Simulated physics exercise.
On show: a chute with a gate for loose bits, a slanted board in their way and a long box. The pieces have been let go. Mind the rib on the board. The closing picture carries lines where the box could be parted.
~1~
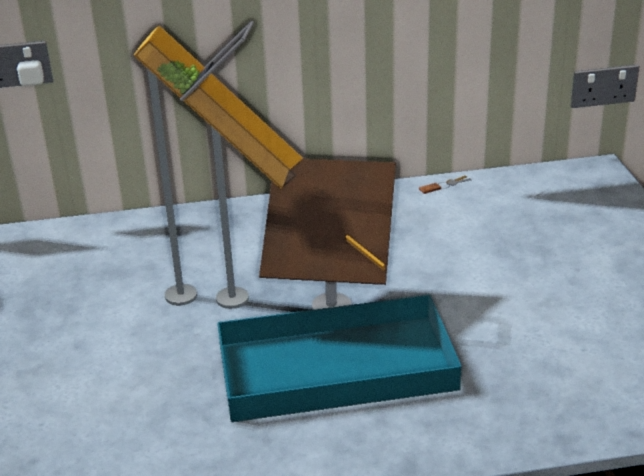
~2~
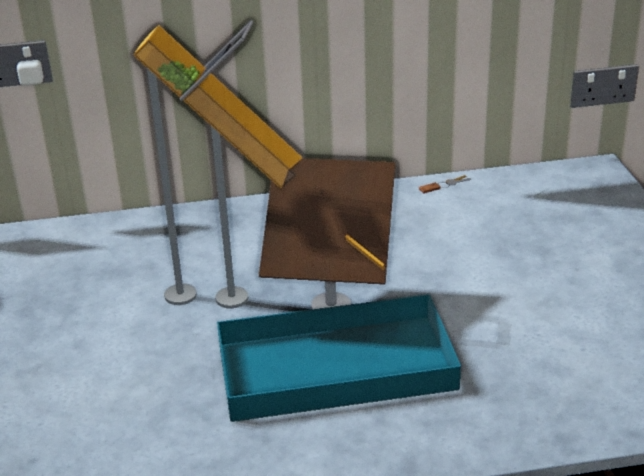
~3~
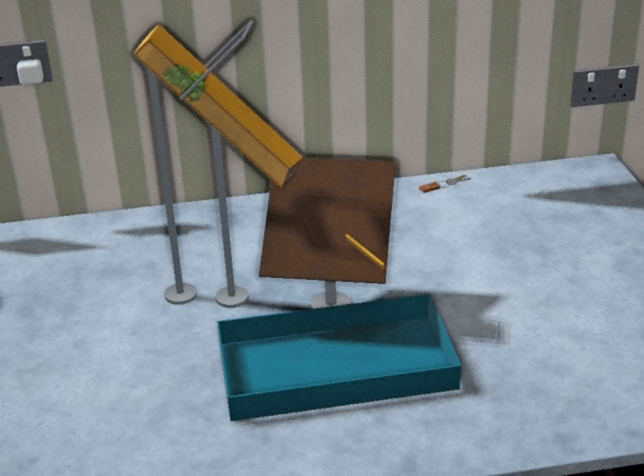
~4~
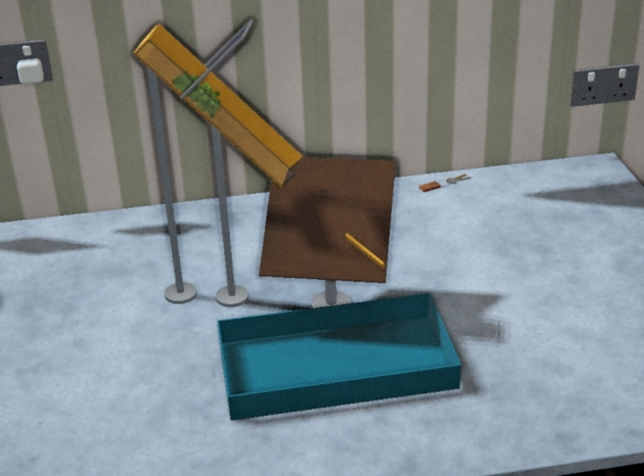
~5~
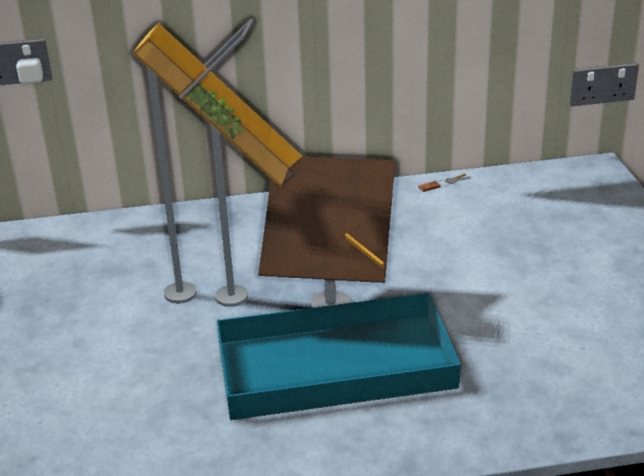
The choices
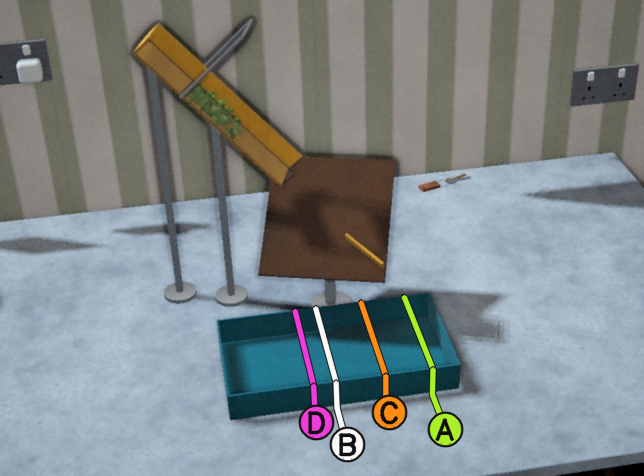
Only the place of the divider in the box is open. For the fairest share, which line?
C works best here.
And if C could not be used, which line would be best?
A it is.
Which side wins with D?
More lands on the right.
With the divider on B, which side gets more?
The right side.
On the marked copy, line A crosses the front rim at (432, 368); line B crosses the front rim at (335, 381); line C crosses the front rim at (385, 374); line D crosses the front rim at (313, 384).
For line A, of what is caught, close to two thirds on the left of the divider, close to a quarter on the right.
For line B, of what is caught, a small share on the left of the divider, all but a few on the right.
For line C, of what is caught, close to half on the left of the divider, close to half on the right.
For line D, of what is caught, none at all on the left of the divider, the whole lot on the right.
